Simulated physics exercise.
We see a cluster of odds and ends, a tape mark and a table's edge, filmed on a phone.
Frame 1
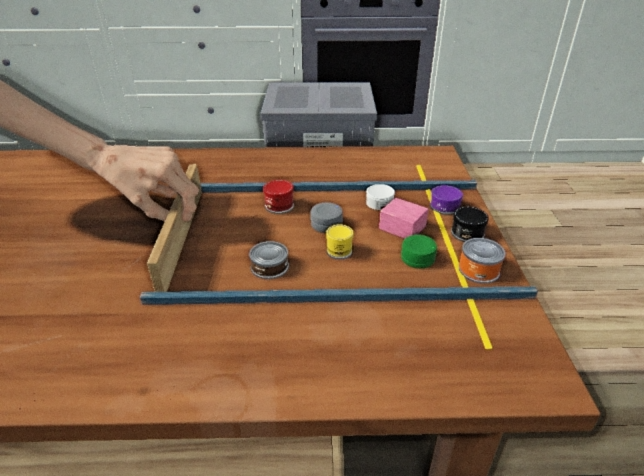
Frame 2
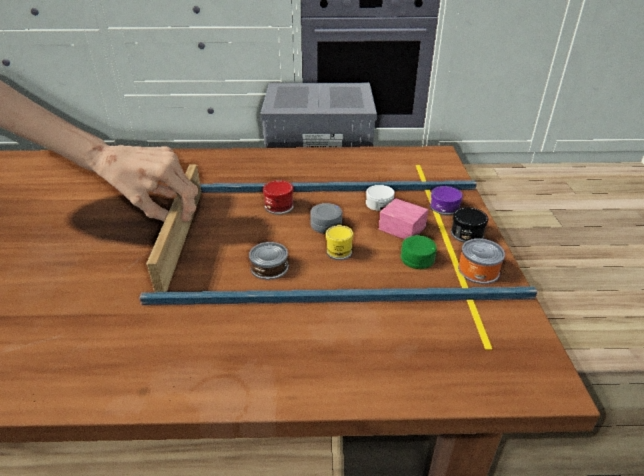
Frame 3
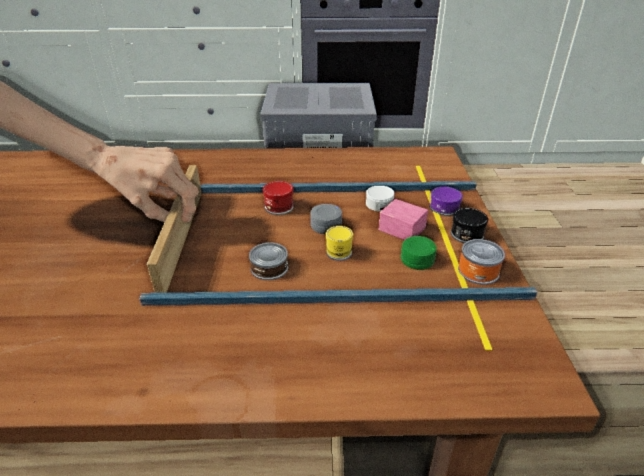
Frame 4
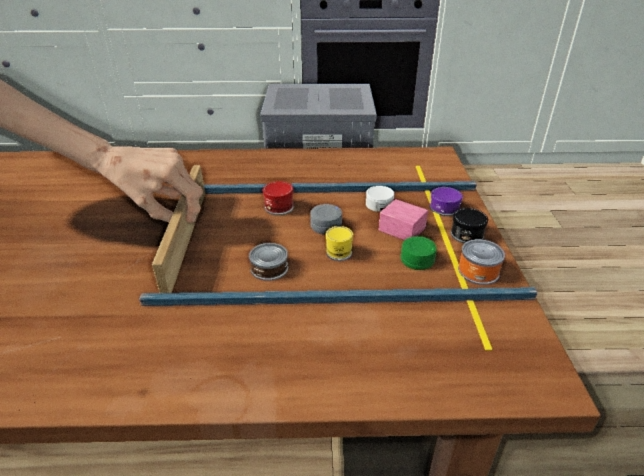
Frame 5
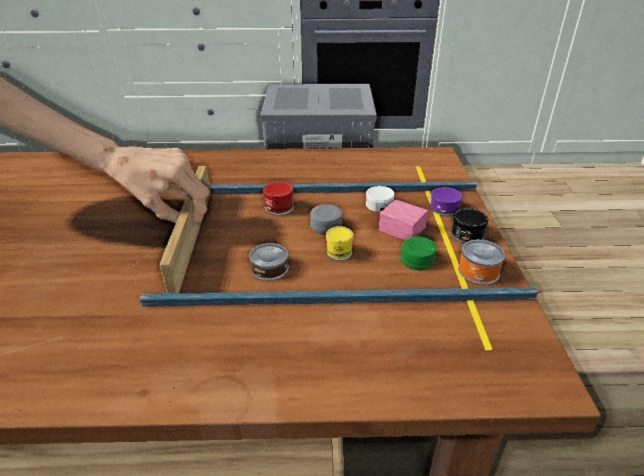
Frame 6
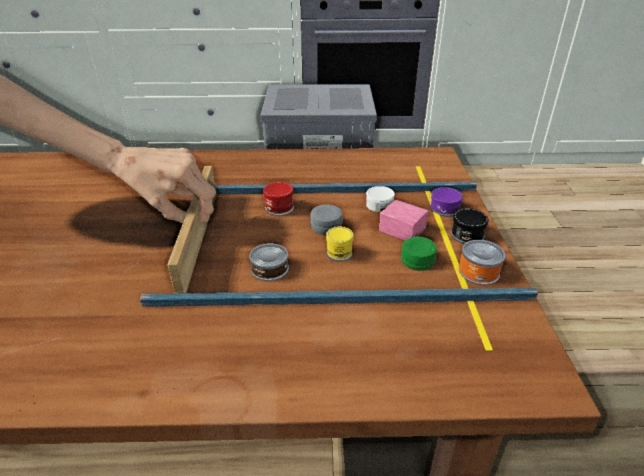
At the start, a hand holds a wooden board upright at the left of a table, between two blue rails, with small pots, tins and a pink block to its right. The hand then slides the board slightly rightward without reaching the objects, which stay still around the yellow tape line.
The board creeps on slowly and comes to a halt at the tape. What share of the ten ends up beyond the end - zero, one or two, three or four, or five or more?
I expect one or two pieces to come off the table.
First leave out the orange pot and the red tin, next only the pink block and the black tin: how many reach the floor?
Result, first then second: 1, 0.
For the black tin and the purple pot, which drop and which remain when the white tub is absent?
So the black tin goes off the edge and the purple pot is still there.
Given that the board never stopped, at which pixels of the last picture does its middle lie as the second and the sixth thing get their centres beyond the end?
The first puts it near (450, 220), the next near (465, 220).
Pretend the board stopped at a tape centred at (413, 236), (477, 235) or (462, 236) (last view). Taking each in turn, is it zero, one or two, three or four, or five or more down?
The falls would be none at all; 5 or more; 5 or more.
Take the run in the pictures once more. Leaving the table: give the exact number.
Altogether the count is 1.
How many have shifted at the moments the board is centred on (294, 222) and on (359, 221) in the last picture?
First 2 and then 6.
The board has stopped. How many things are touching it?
Total: 4.
A little later, none off yet; black tin at rest near (469, 226); orange pot at rest near (481, 262); purple pot at rest near (446, 202).
When it is over, the number that fall off is one or two; down, black tin.
